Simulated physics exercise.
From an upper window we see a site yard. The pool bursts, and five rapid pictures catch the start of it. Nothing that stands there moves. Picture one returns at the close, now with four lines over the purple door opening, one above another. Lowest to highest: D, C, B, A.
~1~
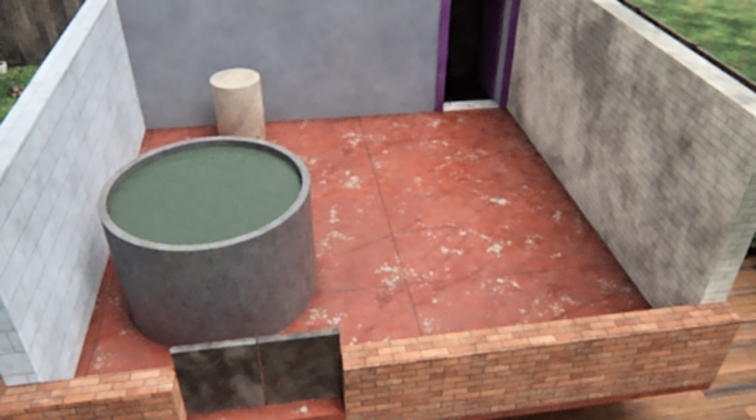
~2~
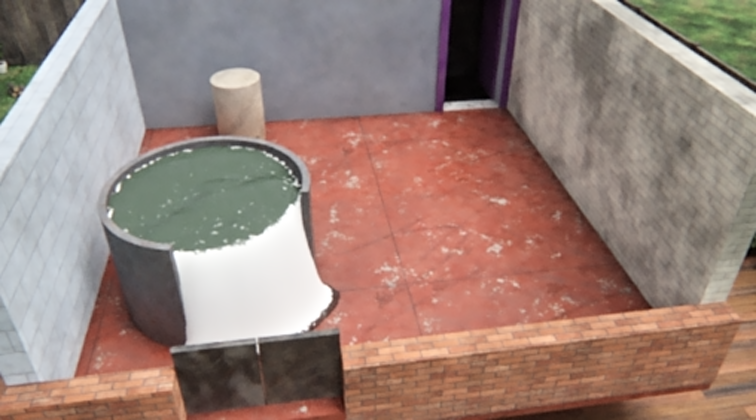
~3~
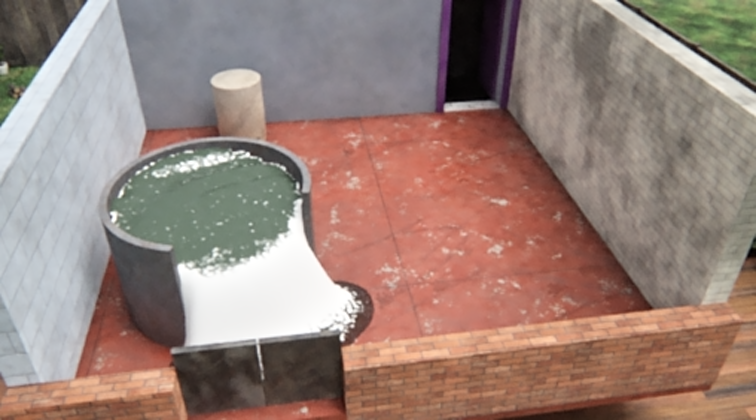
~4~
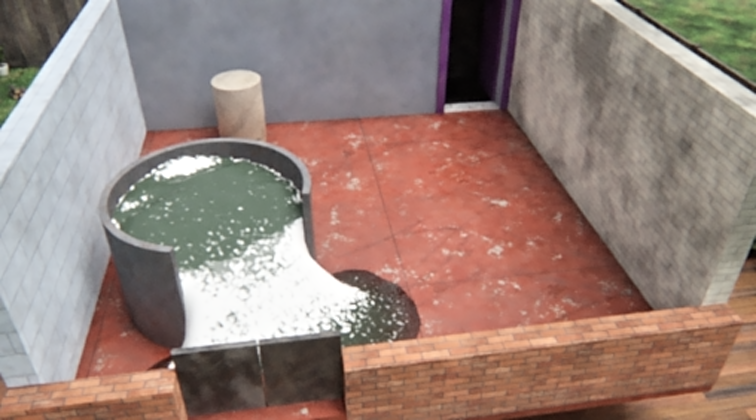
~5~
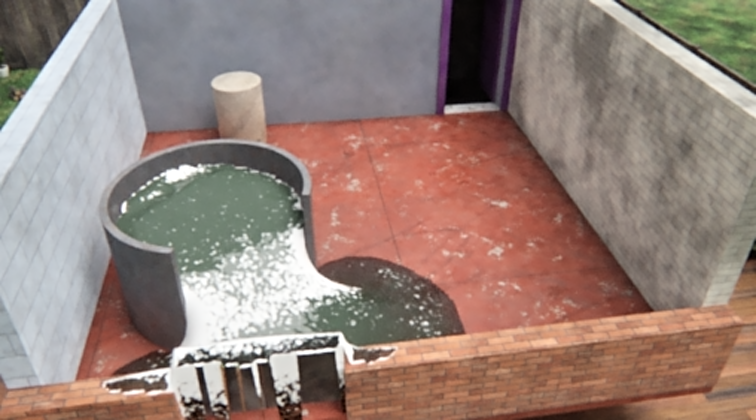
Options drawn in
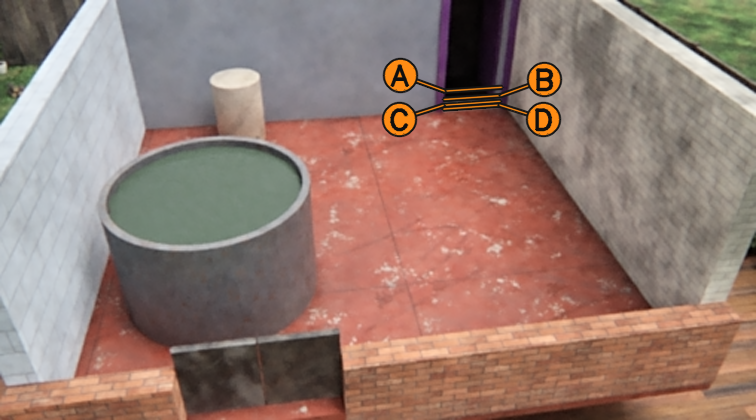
Green water pours from the broken round pool, spreads across red ground and streams through the gate.
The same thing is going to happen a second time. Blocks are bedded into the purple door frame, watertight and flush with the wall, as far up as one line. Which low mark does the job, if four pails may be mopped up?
Line A just does it.
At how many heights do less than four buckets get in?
One.
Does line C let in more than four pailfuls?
Yes, that goes wrong.
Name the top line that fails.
That is line B.
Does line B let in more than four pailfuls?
Yes, that goes wrong.
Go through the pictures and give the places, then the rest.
In the first frame, water in the pool at rest, its middle at (208, 193); foot of the purple doorway at (471, 109); shut gate at (259, 352).
In the second frame, 2 % of the ground under water, visible out to (318, 301).
In the third frame, 5 % of the ground under water, visible out to (355, 298).
In the fourth frame, 9 % of the ground under water, visible out to (368, 279).
In the fifth frame, 14 % of the ground under water, visible out to (416, 283).
In orange, A at (473, 89); B at (472, 97); C at (472, 103); D at (471, 107); from the bottom up D, C, B, A.
With A, a bucket or two gets in.
With B, about 12 bucketfuls get in.
With C, dozens of bucketfuls pour in.
With D, dozens of bucketfuls pour in.
